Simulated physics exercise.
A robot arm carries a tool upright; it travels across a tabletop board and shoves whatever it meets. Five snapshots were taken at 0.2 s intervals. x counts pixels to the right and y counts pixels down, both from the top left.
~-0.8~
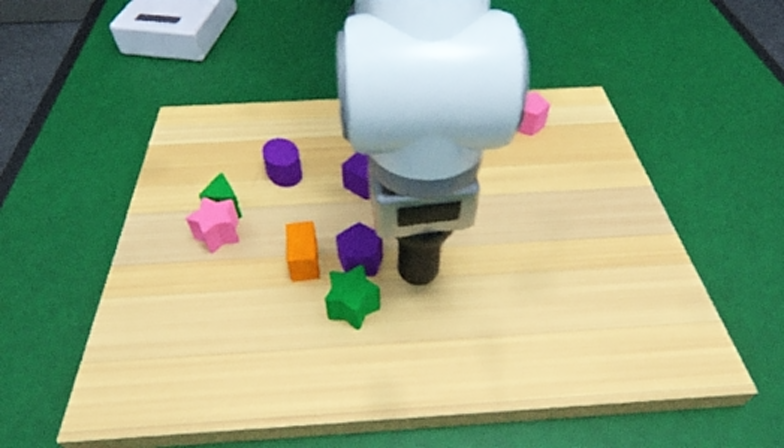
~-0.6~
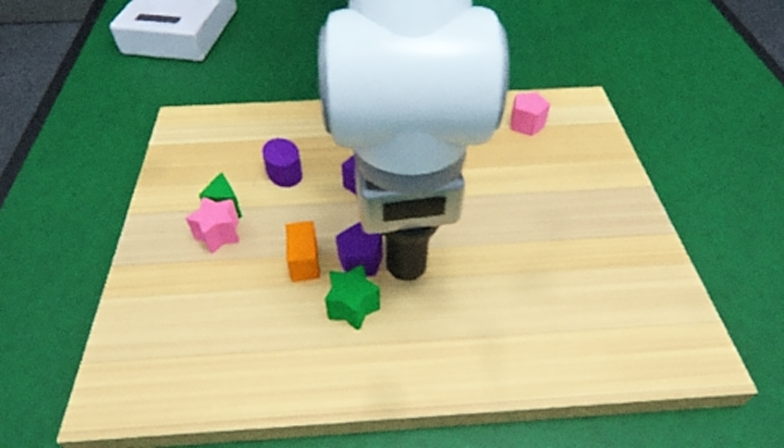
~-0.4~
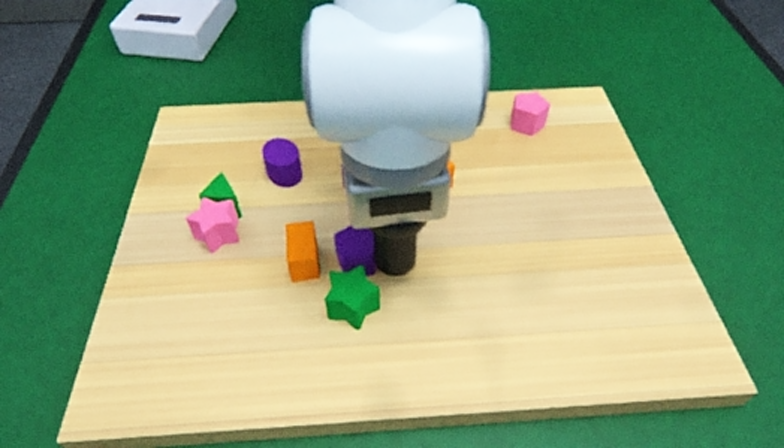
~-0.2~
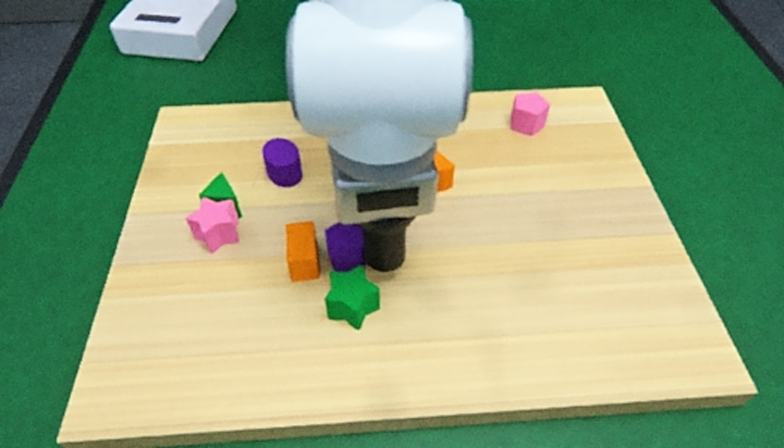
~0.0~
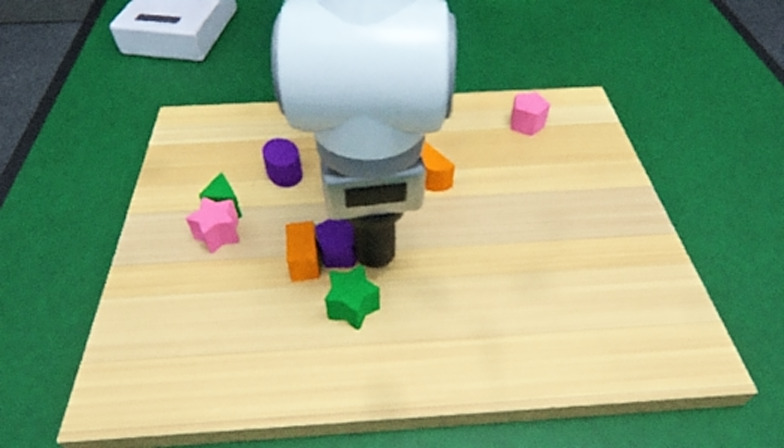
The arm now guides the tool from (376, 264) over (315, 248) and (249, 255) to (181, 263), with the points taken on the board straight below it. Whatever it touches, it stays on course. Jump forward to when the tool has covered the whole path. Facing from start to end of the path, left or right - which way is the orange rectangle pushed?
The answer is left.
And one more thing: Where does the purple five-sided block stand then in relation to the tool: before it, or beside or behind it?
Shed along the way.
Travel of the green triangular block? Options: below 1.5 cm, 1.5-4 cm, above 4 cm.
Less than 1.5 cm.
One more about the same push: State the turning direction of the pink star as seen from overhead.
From overhead, clockwise.
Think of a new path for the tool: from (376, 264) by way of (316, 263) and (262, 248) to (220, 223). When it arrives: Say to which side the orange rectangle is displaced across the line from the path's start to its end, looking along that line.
With start-to-end as forward, it shifts left.
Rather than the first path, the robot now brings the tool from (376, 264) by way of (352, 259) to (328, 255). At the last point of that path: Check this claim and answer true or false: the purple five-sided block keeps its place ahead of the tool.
Verdict: True.
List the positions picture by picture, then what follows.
In the first picture, tool tip (418, 269); block tops, pink star (211, 213); green triangular block (218, 187); orange rectangle (301, 240); purple five-sided block (359, 240).
In the second picture, tool (407, 264); blocks unchanged.
In the third picture, tool (396, 260); purple five-sided block (357, 239).
In the fourth picture, tool (385, 256); purple five-sided block (347, 235).
In the fifth picture, tool (376, 252); pink star (211, 213); green triangular block (218, 187); orange rectangle (301, 240); purple five-sided block (338, 231).
On the path given first. One third of the way, tool (312, 235); orange rectangle (259, 242), turned 50° anticlockwise; purple five-sided block (277, 213).
Two thirds of the way, tool (244, 243); pink star (204, 212); green triangular block (217, 185); orange rectangle (214, 258), turned 60° anticlockwise; purple five-sided block (244, 204), turned 60° clockwise.
At the end, tool (175, 251); pink star (189, 212), turned 35° clockwise; green triangular block (217, 185); orange rectangle (190, 268), turned 95° anticlockwise; purple five-sided block (244, 204), turned 60° clockwise.
